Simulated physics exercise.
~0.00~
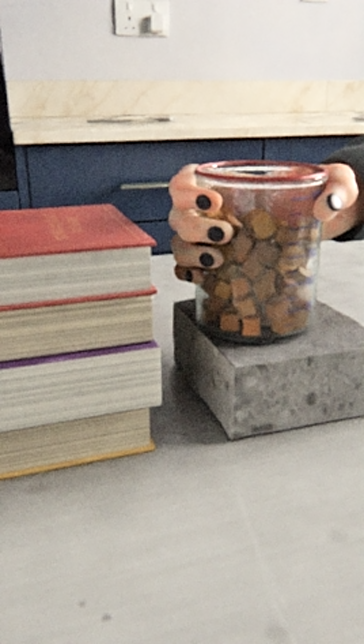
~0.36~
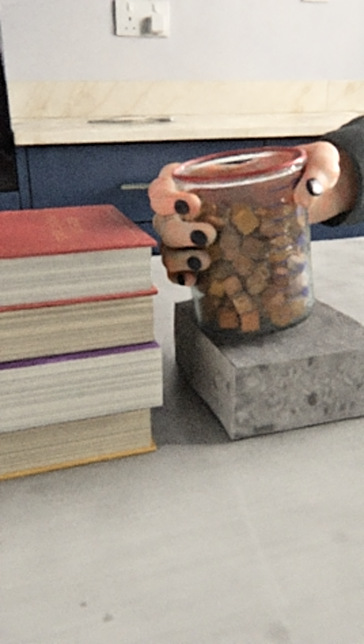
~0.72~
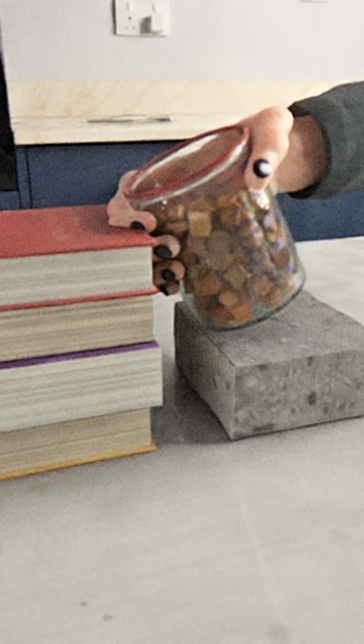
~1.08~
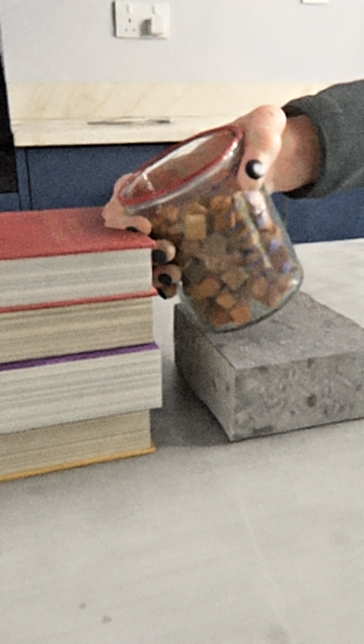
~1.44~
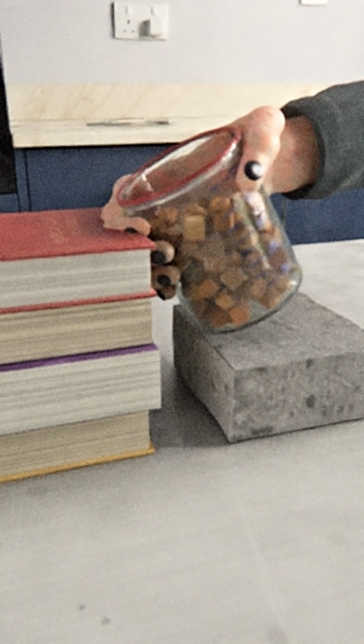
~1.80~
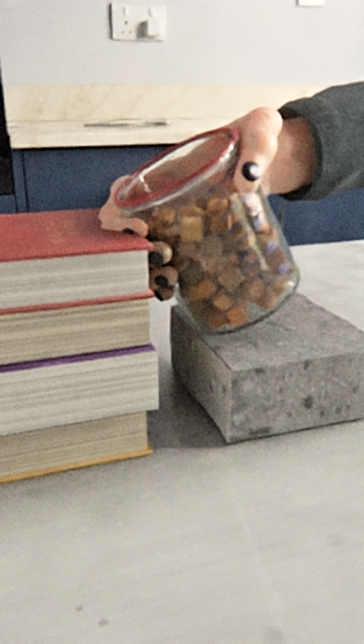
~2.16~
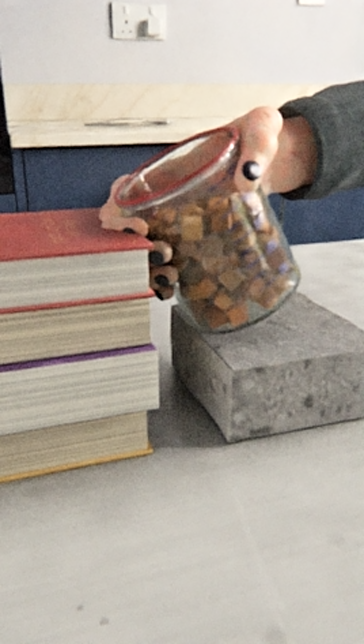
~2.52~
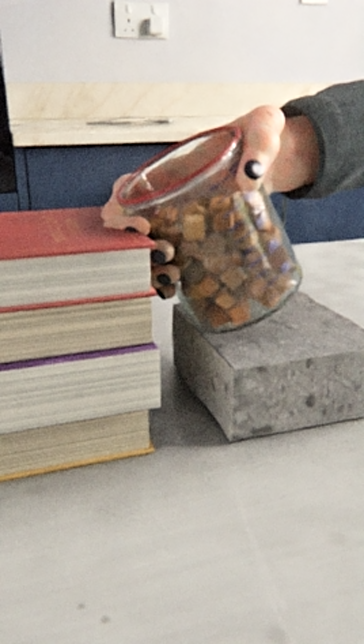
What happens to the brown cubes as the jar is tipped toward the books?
The cubes all stay inside the jar as it comes to lean against the stack of books.
